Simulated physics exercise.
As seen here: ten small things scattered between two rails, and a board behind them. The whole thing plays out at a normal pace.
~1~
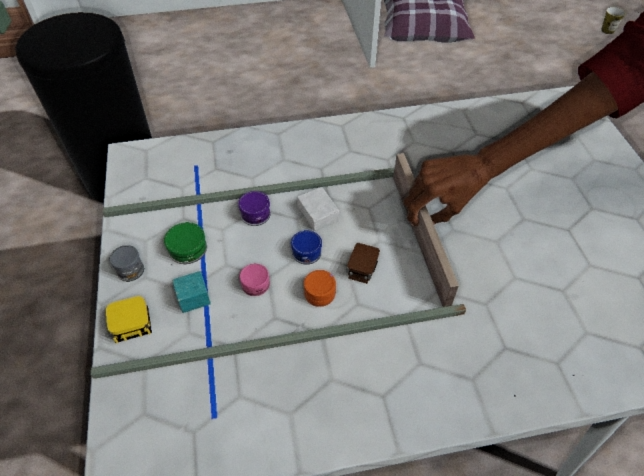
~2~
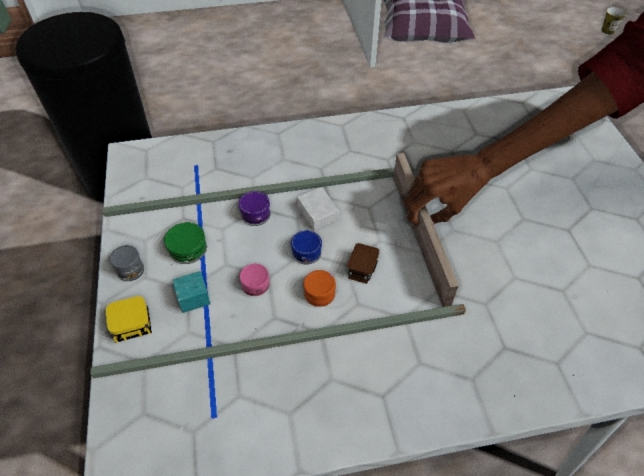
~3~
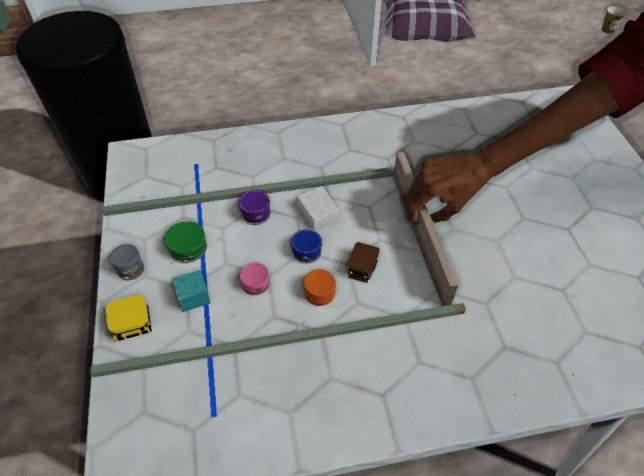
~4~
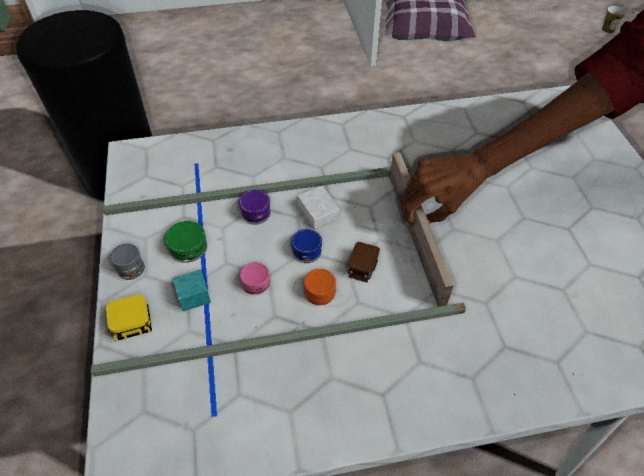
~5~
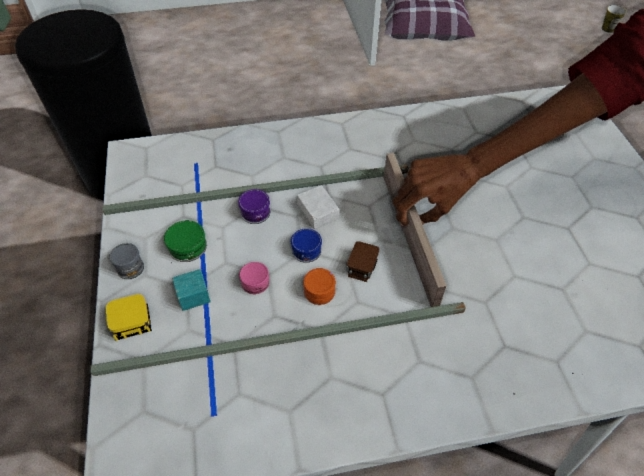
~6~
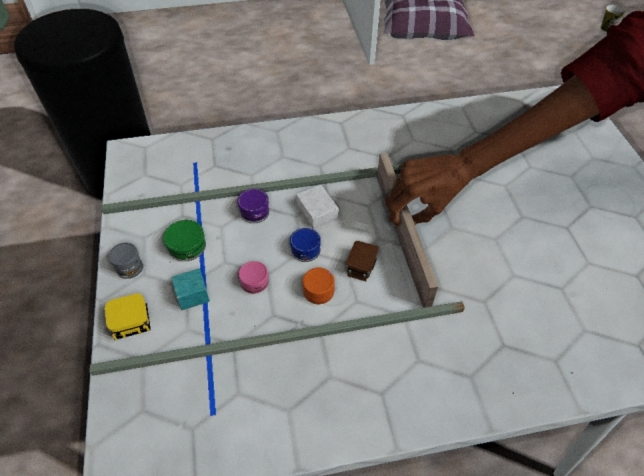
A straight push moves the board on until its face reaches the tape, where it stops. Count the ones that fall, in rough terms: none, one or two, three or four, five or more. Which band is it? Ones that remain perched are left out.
Zero lost.
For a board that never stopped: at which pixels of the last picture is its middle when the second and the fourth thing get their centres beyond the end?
Pixels in order: Roughly (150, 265), roughly (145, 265).
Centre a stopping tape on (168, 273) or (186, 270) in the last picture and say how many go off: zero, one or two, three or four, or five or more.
Count of falls, case 1: Either one or two; case 2: None.
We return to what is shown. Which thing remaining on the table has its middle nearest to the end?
Yellow case ends nearest.
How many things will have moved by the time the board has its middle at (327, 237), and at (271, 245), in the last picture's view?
The counts are 3 and 6.
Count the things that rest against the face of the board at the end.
At rest, 4 are in contact.
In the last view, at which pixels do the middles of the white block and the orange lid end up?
White block: (184, 223); orange lid: (189, 319).
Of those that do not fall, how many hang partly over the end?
That'd be 1.
Soon after, none off yet; grey pot at rest near (126, 261); yellow case at rest near (128, 317); green pot at rest near (185, 241).
In the end, the number that fall off is zero.
